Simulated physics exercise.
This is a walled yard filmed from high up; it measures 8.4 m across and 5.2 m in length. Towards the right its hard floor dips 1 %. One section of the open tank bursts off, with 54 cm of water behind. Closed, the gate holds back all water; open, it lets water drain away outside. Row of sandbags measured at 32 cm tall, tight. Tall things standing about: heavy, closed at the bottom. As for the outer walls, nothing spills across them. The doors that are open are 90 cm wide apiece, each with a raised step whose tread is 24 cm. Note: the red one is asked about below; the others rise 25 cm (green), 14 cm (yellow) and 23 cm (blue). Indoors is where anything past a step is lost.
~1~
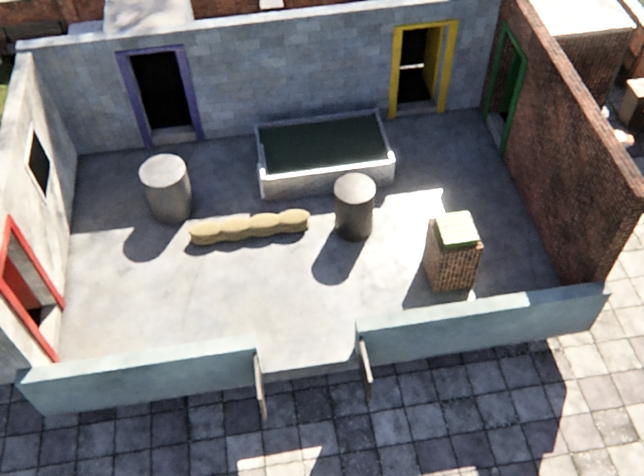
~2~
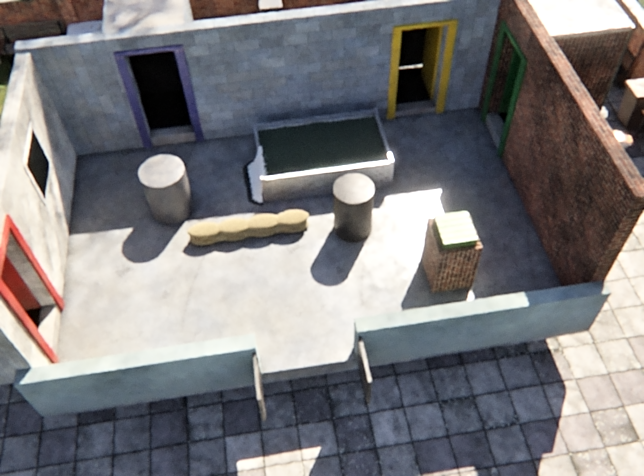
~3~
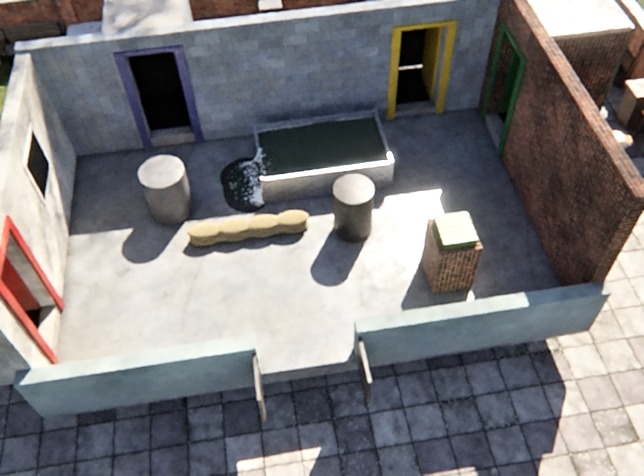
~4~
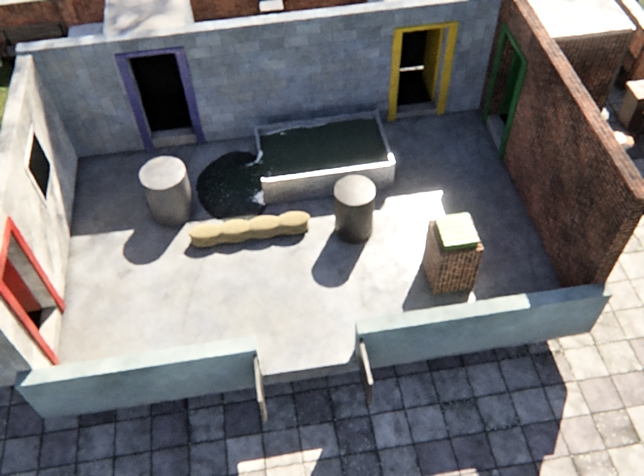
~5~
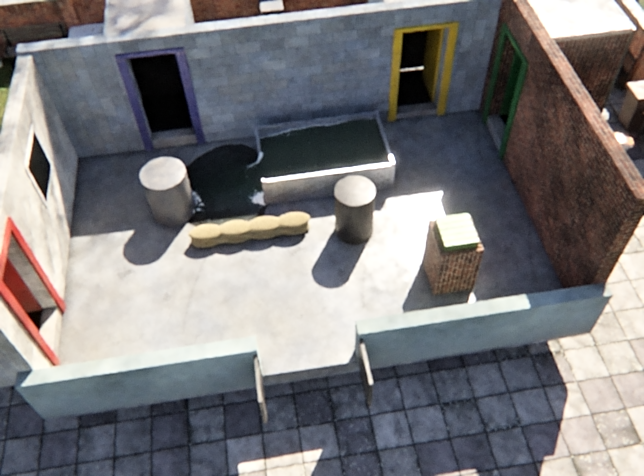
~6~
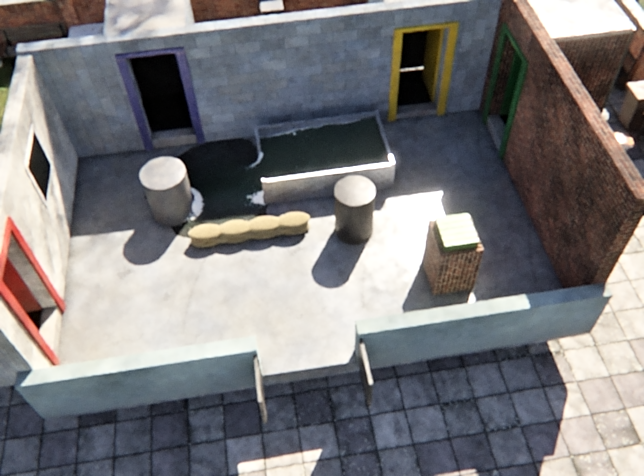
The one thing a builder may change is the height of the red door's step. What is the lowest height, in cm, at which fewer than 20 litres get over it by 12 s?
6.5 cm.
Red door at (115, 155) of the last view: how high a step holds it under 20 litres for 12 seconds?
It needs about 14.0 cm.
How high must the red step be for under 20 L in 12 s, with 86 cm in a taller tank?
Around 14.5 cm high.
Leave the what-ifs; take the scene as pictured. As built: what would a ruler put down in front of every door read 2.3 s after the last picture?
In cm: Green 0, yellow 0, blue 15, red 7.
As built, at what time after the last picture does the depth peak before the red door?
Crest at t of about 7.5 s.
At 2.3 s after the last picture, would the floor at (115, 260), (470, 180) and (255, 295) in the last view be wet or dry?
In the order asked: Soaked, untouched, untouched.
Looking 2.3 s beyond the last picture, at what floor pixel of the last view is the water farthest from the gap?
Somewhere near the pixel (55, 392).
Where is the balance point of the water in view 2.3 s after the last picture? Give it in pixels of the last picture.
It lies near (237, 187) in the last picture.
Then, 0.7 s after the last picture water covers 15 % of the floor, deepest (32 cm) near (200, 229); it has not reached the red door.
Then, 2.3 s after the last picture water covers 30 % of the floor, deepest (26 cm) near (78, 169); 7 cm at the red door, 0 litres in over its 23 cm step.
Then, 11.3 s after the last picture water covers 90 % of the floor, deepest (8 cm) near (557, 288); 5 cm at the red door, 0 litres in over its 23 cm step.
At the red door as built, the water peaked near 11 cm, 7.3 s after the last picture.
Run again over the same 12 s with other heights there, 30 litres in over 5.5 cm, 10 litres over 7.5 cm. The limit of 20 litres is kept from about 6.5 cm up.
